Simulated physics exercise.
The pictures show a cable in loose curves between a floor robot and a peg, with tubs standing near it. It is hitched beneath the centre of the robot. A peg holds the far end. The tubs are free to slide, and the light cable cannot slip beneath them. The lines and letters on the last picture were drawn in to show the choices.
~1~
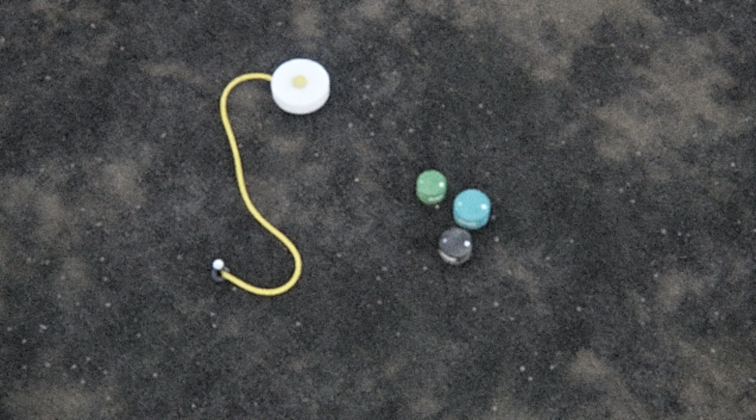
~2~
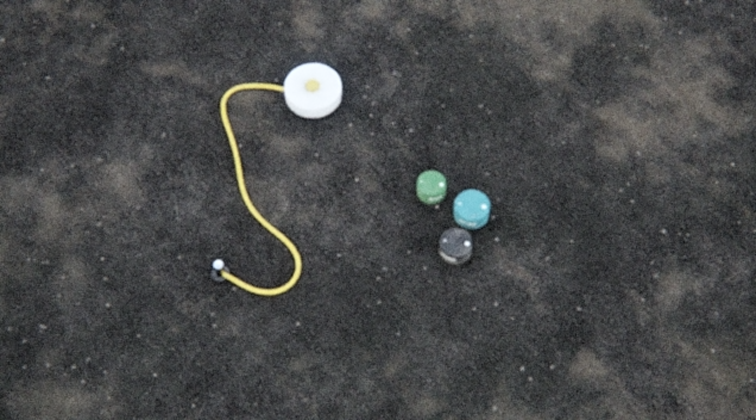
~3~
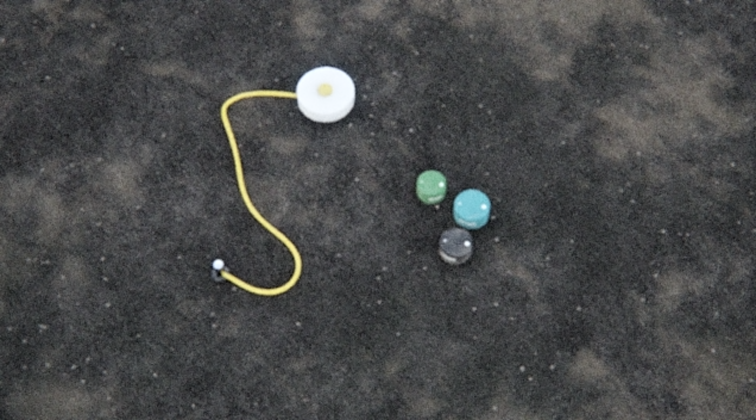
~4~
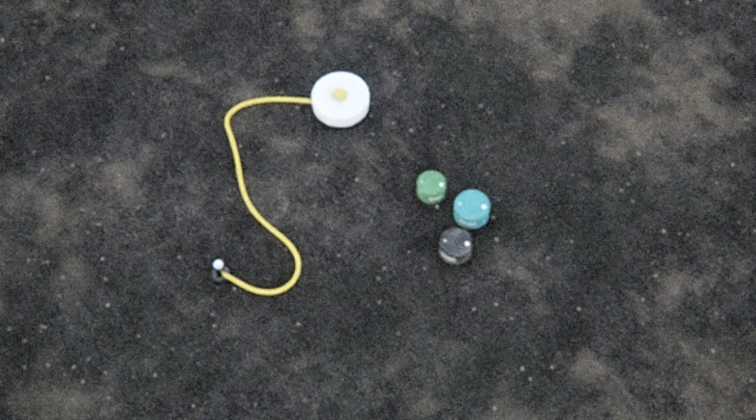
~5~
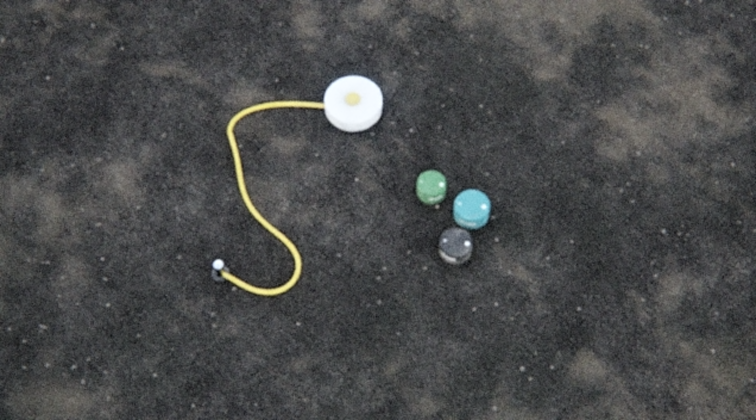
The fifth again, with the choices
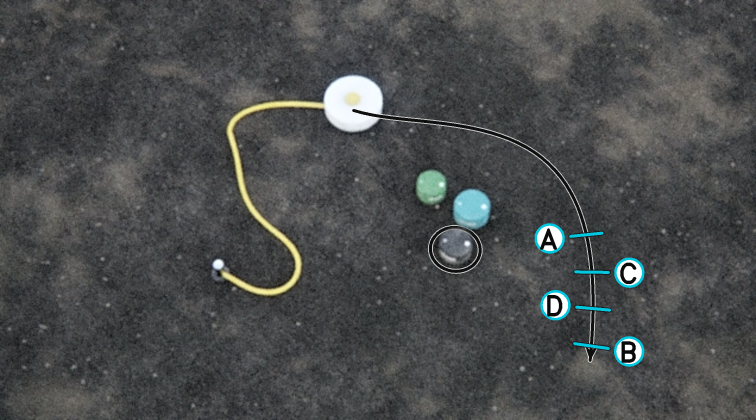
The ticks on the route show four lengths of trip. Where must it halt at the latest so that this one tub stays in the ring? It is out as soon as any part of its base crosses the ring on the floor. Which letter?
D is the last safe stop.
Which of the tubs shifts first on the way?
The green tub.
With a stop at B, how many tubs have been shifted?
Three.
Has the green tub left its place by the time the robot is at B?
Yes.
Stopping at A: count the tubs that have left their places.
The count is none.
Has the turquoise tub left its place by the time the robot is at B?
Yes.
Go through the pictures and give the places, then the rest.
The first frame shows peg (220, 269); turquoise tub (472, 209); green tub (431, 187).
The second frame shows robot (313, 92); peg (220, 269).
The third frame shows robot (326, 96); green tub (431, 187).
The fourth frame shows robot (341, 101); peg (220, 269).
The fifth frame shows robot (353, 105); green tub (431, 187); black tub (456, 246); peg (220, 269).
On the marked copy, A at (586, 235); B at (591, 346); C at (592, 272); D at (593, 309); the ring at (455, 249); the route from (354, 110) via (555, 170) to (590, 360).
With D. Early on, robot (481, 124); black tub (456, 246).
Further on, robot (579, 200); black tub (456, 246).
At the end, robot (595, 304); turquoise tub (469, 217); green tub (437, 214); black tub (456, 246); the black tub is still in its ring.
As for the rest, A is safe but short; B drags the ringed tub to (448, 263); C is safe but short.
